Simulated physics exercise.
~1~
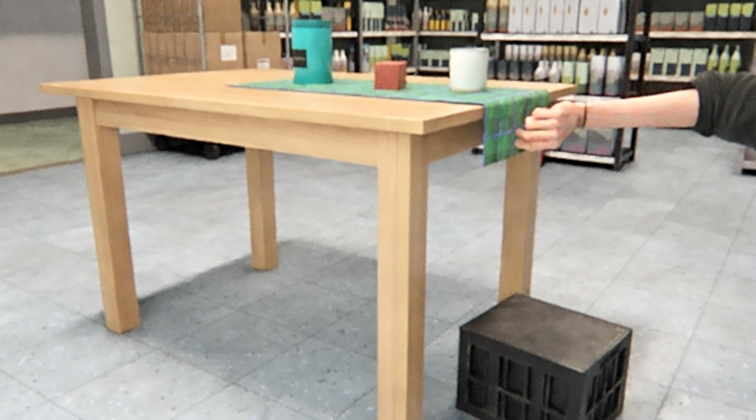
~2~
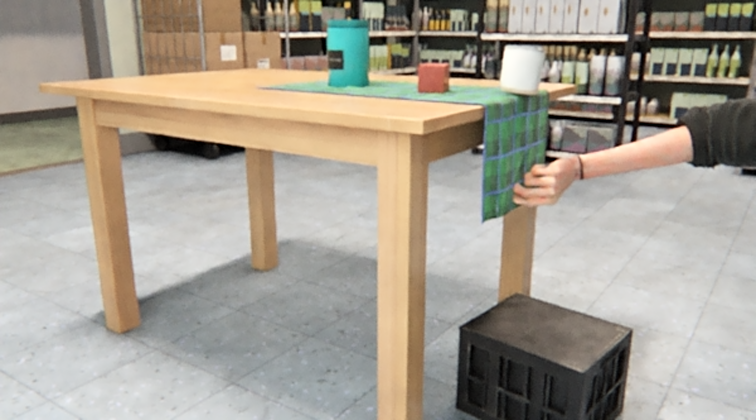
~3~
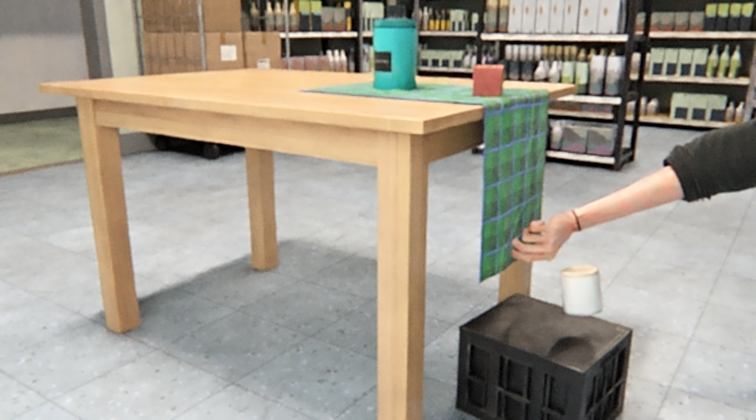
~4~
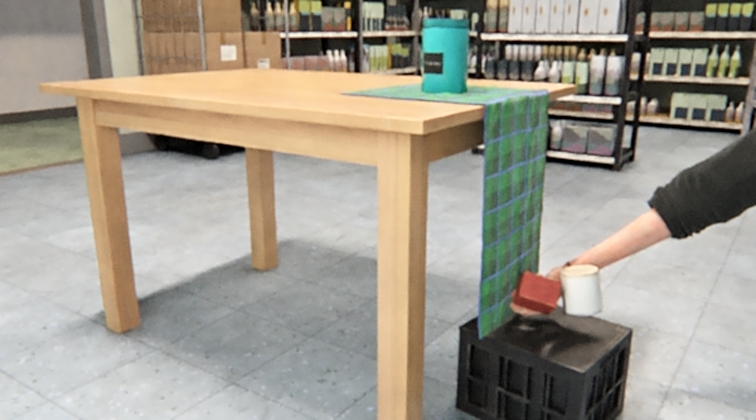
The clip shows a hand pulling a green table runner down over a table's end toward a black crate, carrying along a turquoise canister, red block and white mug. The mug drops first, then the block, while the canister stays upright on the table.
